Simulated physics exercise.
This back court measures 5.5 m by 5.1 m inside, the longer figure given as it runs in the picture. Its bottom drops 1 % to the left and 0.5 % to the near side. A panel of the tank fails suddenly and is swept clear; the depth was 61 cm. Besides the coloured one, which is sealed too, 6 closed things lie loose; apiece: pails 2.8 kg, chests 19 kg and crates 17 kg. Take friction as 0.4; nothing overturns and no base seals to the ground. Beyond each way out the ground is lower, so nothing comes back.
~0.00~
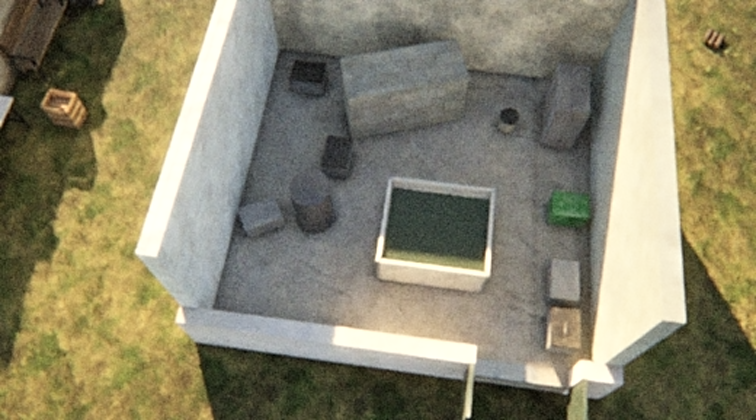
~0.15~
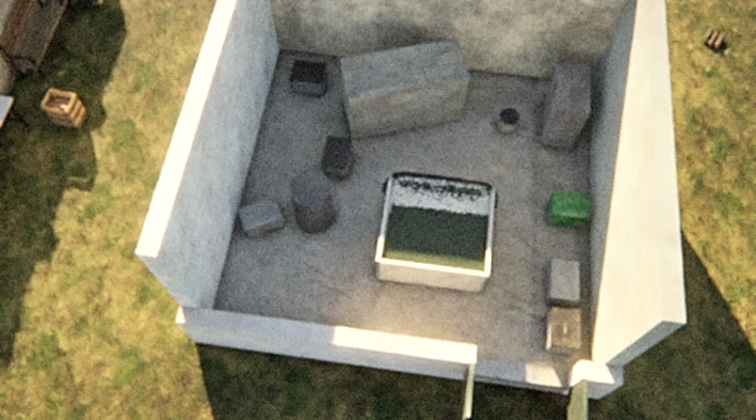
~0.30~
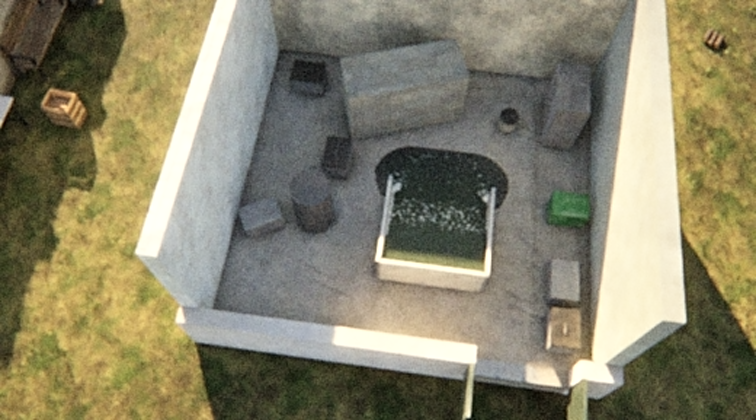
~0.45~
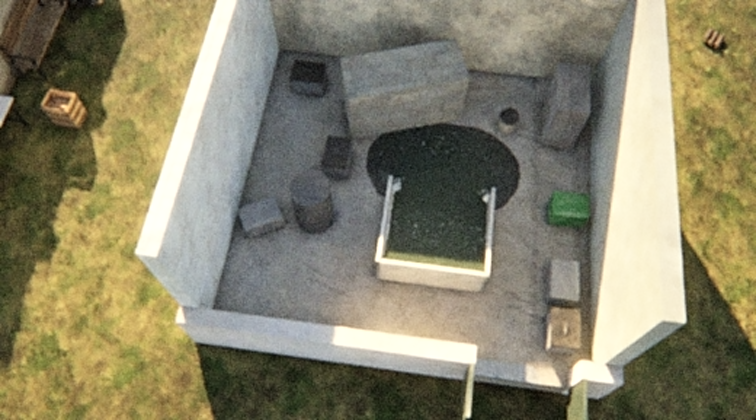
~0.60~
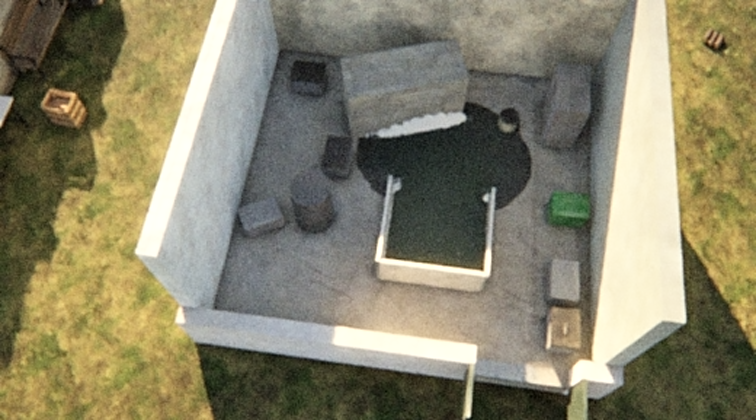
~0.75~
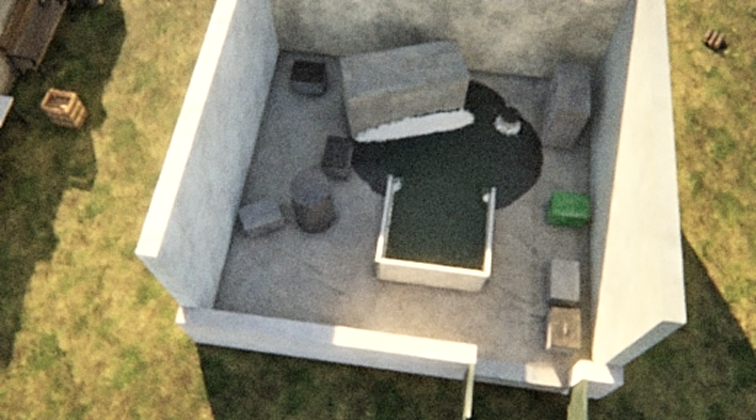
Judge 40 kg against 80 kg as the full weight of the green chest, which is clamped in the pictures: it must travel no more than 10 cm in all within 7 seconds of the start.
I expect that only the higher weight holds it.
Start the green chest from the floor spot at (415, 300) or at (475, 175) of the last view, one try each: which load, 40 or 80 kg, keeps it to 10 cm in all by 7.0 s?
In that order: The smaller is enough; neither is enough.
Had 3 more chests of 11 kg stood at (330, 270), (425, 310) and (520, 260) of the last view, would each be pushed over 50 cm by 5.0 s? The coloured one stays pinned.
In that order: Under, short of it, less.
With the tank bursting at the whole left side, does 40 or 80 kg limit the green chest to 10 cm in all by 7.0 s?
In that case the lower weight is enough.
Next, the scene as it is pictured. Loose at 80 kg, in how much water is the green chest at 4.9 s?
About 6 cm.
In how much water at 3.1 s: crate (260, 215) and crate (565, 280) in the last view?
About 4 and 0 cm.
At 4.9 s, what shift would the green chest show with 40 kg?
Roughly 40 cm.
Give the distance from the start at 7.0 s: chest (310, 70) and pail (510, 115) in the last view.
In turn: 50 cm, 140 cm.
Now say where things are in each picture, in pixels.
In the first frame, the green chest at (572, 204), on the bottom; water covers 1.9 m2; 0 of 7 have shifted.
In the second frame, the green chest at (572, 204) rests on the ground; water covers 2.8 m2; 0 of 7 have shifted.
In the third frame, the green chest at (572, 204), on the bottom; 3.8 m2 under water; 0 of 7 have shifted.
In the fourth frame, the green chest at (572, 204), on the bottom; 5.0 m2 under water; 0 of 7 have shifted.
In the fifth frame, the green chest at (572, 204), on the bottom; water covers 5.9 m2; 0 of 7 have shifted.
In the sixth frame, the green chest at (572, 204), on the bottom; water covers 6.7 m2; 0 of 7 have shifted.
After 1.4 s the green chest would be 0 cm from its start with 40 kg and 0 cm from its start with 80 kg; 0 cm of water round it then.
After 3.1 s the green chest would be 4 cm from its start with 40 kg and 0 cm from its start with 80 kg; 10 cm of water round it then.
After 4.9 s the green chest would be 36 cm from its start with 40 kg and 0 cm from its start with 80 kg; 6 cm of water round it then.
After 7.0 s the green chest would be 36 cm from its start with 40 kg and 0 cm from its start with 80 kg; 3 cm of water round it then.
